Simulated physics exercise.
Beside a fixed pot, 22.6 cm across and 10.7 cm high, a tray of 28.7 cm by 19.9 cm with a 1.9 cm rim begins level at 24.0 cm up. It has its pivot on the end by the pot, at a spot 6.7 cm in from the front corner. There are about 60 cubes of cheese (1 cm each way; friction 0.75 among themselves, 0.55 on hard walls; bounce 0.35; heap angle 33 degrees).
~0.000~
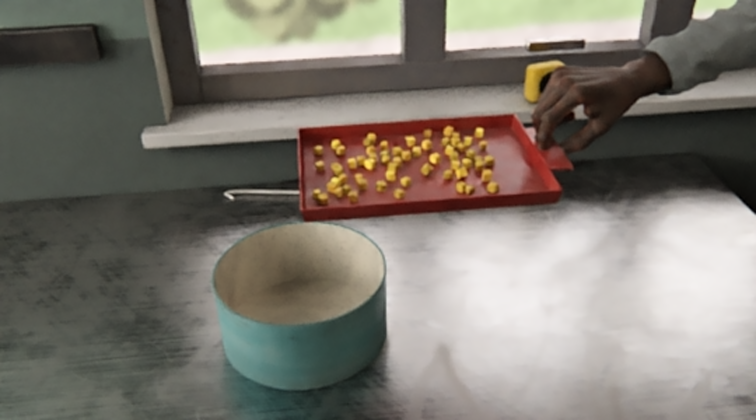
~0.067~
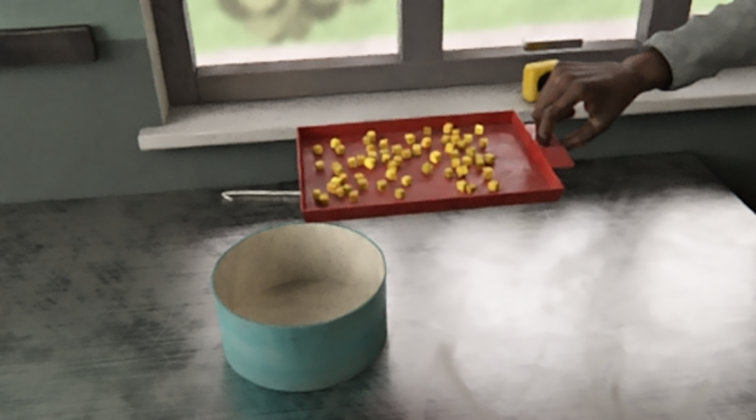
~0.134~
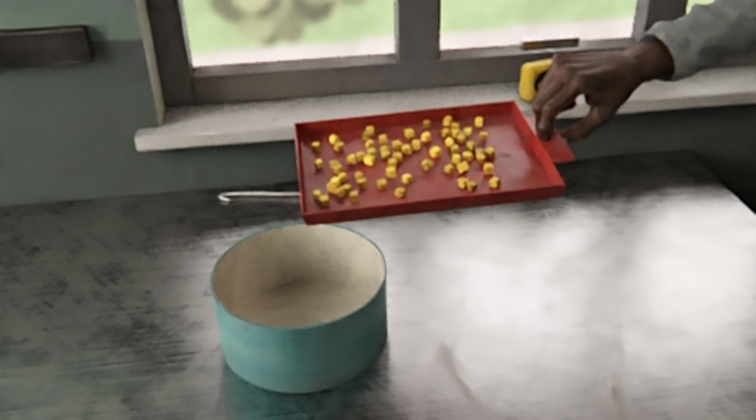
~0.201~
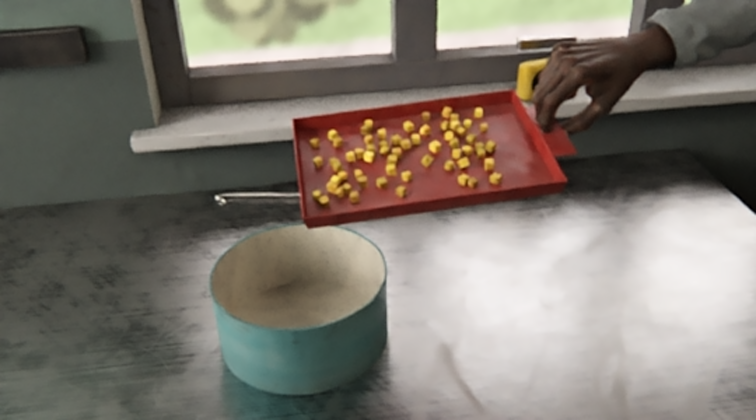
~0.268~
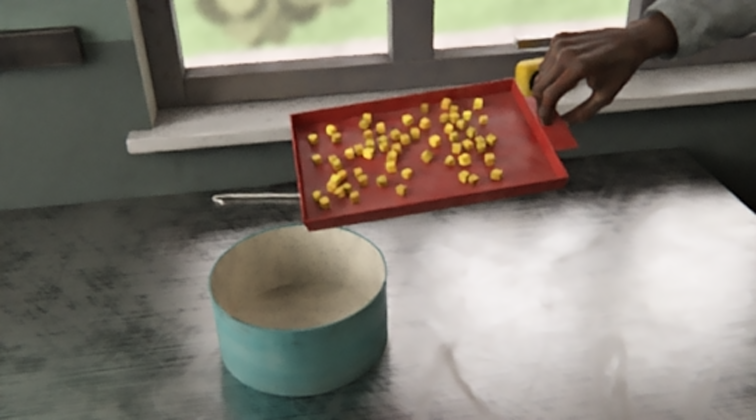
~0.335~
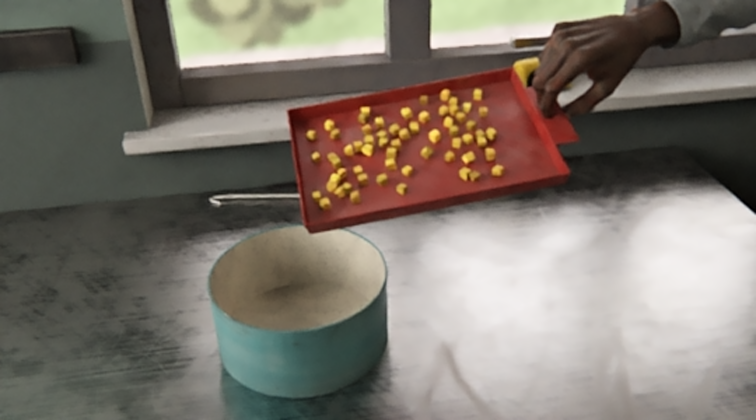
A dark-skinned hand in a grey sleeve reaches in from the right at a dark, worn tabletop beneath a window, seen from slightly above. It holds the tab of a red tray scattered with small yellow cheese cubes, behind a teal pot with a cream inside. The hand raises the tray's right end, slanting it down toward the left, while the cubes barely shift.
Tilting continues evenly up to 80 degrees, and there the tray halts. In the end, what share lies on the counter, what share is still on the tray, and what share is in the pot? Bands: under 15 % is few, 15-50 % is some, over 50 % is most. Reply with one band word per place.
Counter some, tray most, pot few.
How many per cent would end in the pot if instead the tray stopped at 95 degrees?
Pot share: About 50 per cent.
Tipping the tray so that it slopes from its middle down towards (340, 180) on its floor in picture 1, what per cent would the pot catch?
25 %.
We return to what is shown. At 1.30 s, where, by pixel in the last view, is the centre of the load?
I'd put it close to (341, 232).
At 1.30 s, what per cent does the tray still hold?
70%, roughly.
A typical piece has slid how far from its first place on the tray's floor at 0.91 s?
8 cm.
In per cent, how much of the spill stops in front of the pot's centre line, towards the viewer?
About 100 per cent.
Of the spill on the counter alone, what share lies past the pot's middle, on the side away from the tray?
That works out to about 70 percent.
After 0.91 s, tilt 45 degrees; the tray holds 100 %, the pot 0 %.
Then, at 1.30 s, tilt 66 degrees; the tray holds 70 %, the pot 5 %.
After 1.77 s, tilt 80 degrees; the tray holds 65 %, the pot 10 %.
In the end, at 2.8 s, counter 25 %, tray 65 %, pot 10 %.
